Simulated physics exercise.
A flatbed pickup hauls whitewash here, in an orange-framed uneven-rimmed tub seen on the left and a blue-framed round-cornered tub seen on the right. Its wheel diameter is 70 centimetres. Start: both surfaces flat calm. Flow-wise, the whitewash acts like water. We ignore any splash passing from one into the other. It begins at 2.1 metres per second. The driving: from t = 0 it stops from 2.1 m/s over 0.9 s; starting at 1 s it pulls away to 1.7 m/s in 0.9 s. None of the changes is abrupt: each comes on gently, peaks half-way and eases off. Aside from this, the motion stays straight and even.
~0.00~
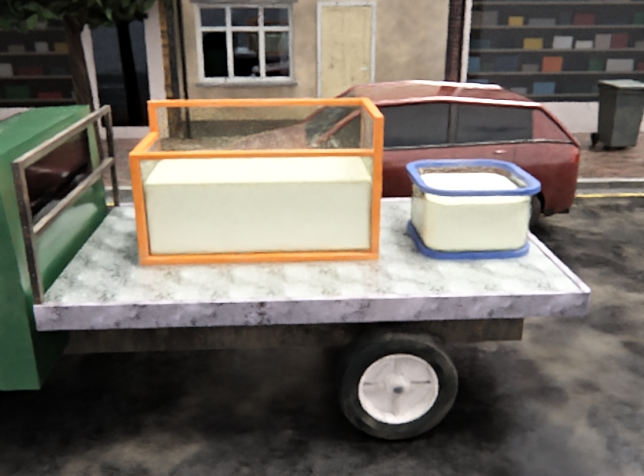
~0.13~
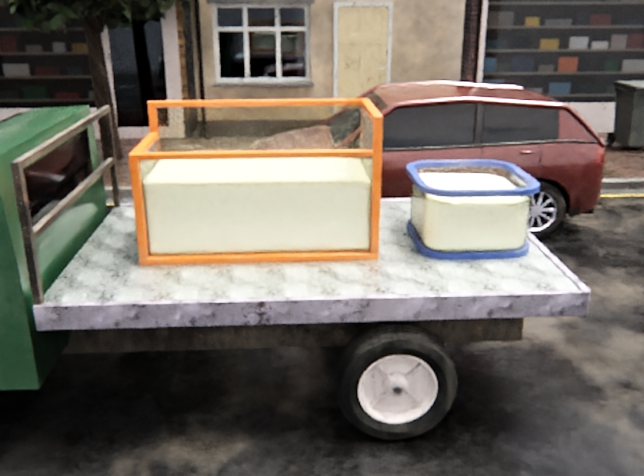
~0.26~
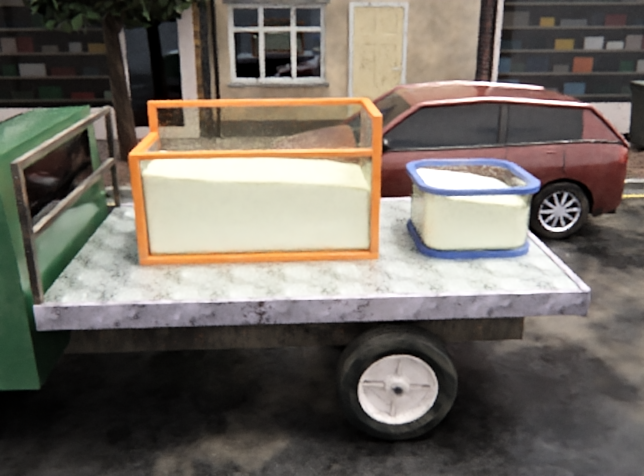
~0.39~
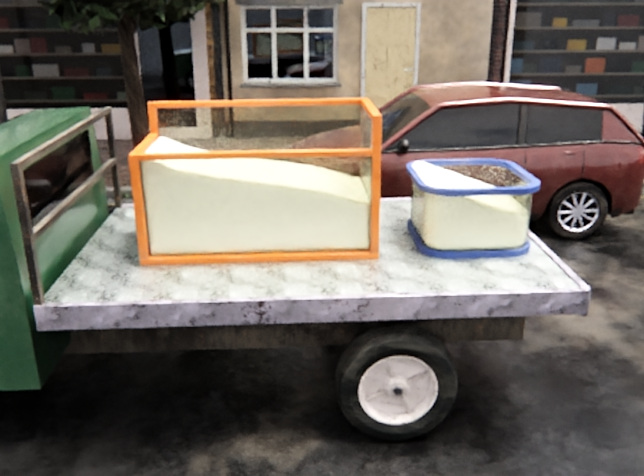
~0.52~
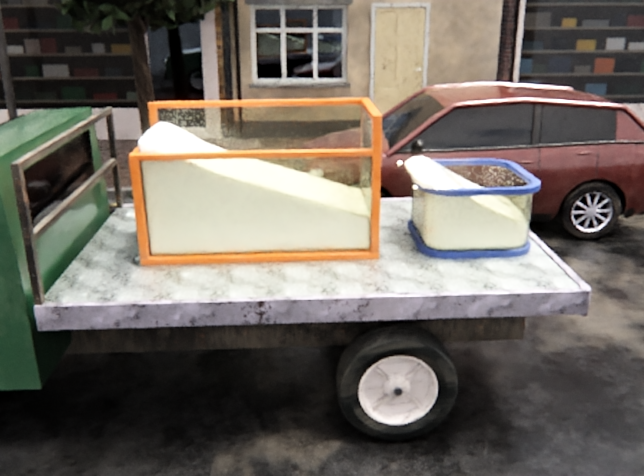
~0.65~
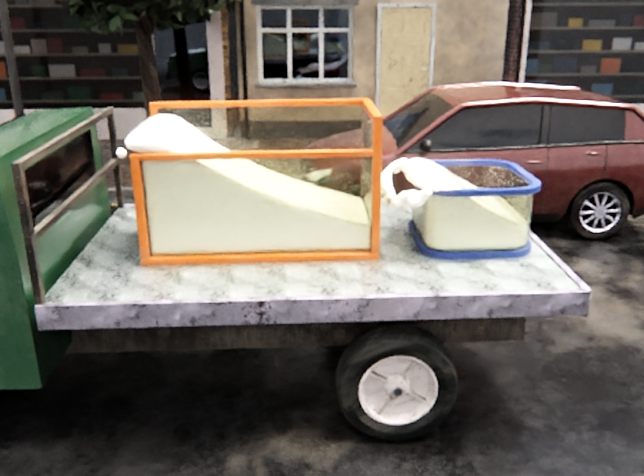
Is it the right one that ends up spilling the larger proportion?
The left-hand side is going to shed the larger part.
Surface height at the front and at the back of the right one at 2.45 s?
Close to 28 cm in front, close to 32 cm behind.
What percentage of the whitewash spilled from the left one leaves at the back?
Roughly 40 percent.
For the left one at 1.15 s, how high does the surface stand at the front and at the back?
Heights: Front 54 cm, then back 36 cm.
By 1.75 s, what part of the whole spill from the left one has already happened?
By then it's around 40 per cent.
Then, 1.15 s in, the left one has lost 6 per cent, over the front (front 54 cm, back 35 cm); the right one has lost 8 per cent, over the front (front 21 cm, back 43 cm).
Then, 1.75 s in, the left one has lost 7 per cent, over the front, a little elsewhere (front 10 cm, back 90 cm); the right one has lost 10 per cent, over the front, a little elsewhere (front 29 cm, back 32 cm).
Then, 2.45 s in, the left one has lost 15 per cent, over the back and the front, a little elsewhere (front 80 cm, back 25 cm); the right one has lost 10 per cent, over the front, a little elsewhere (front 28 cm, back 32 cm).
Then, 4.89 s in, the left one has lost 18 per cent, over the front and the back, a little elsewhere; the right one has lost 10 per cent, over the front, a little elsewhere.
